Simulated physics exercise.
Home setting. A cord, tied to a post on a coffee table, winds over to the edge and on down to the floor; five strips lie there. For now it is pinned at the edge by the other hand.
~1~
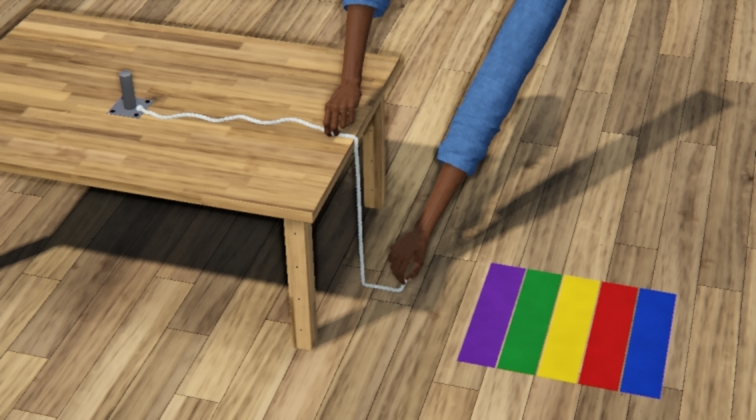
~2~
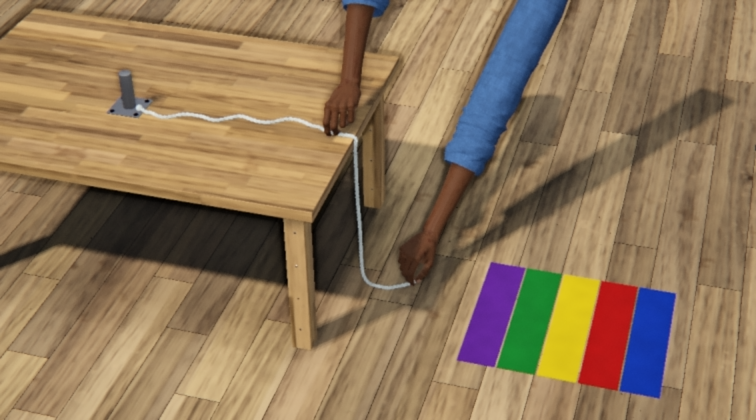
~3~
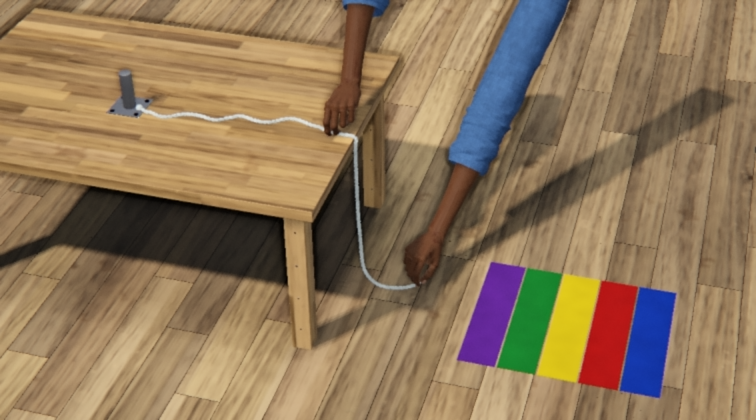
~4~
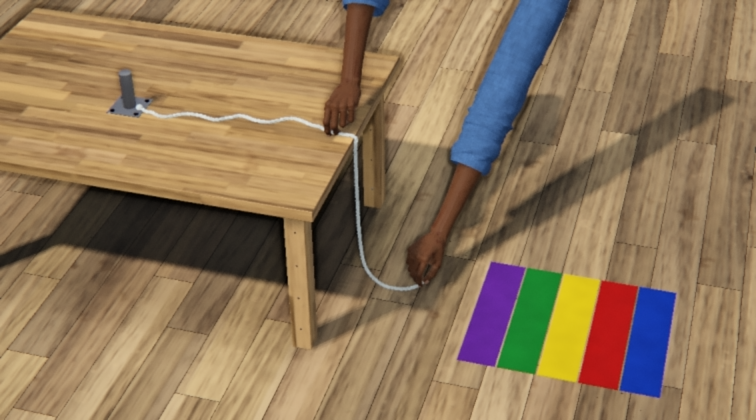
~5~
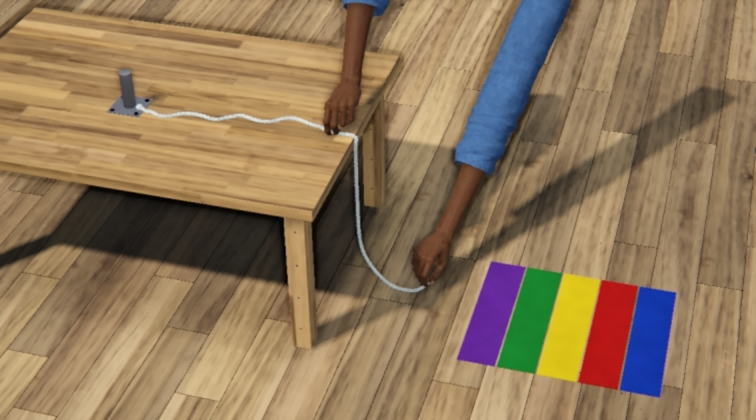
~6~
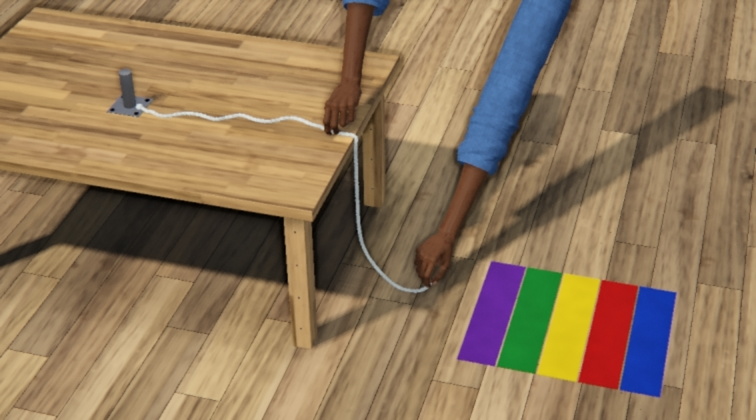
A hand pins the white cord at the table edge while another draws its end slightly right.
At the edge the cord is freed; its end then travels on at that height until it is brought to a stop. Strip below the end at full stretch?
Green.
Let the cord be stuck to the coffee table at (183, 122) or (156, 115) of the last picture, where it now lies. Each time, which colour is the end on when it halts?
The end would stop on green and then on green.
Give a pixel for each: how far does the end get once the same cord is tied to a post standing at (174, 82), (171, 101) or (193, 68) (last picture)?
About (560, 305), (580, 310) and (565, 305).
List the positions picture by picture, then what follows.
In the first frame, end (405, 281); purple (482, 345); green (522, 352); yellow (562, 360); red (602, 367); blue (643, 375).
In the second frame, end (415, 282); cord through (162, 117) (233, 118) (302, 122) (355, 152) (359, 214) (363, 271).
In the third frame, end (420, 283).
In the fourth frame, end (423, 283); cord through (163, 117) (233, 117) (303, 121) (355, 152) (358, 213) (368, 272).
In the fifth frame, end (428, 283).
In the sixth frame, end (431, 284); cord through (163, 116) (234, 117) (303, 121) (356, 151) (358, 213) (379, 270).
Soon after, end near (461, 289); short of the strips.
Then, end near (510, 297); over purple.
At full stretch, end near (538, 302); over green. The end stops over the green strip.
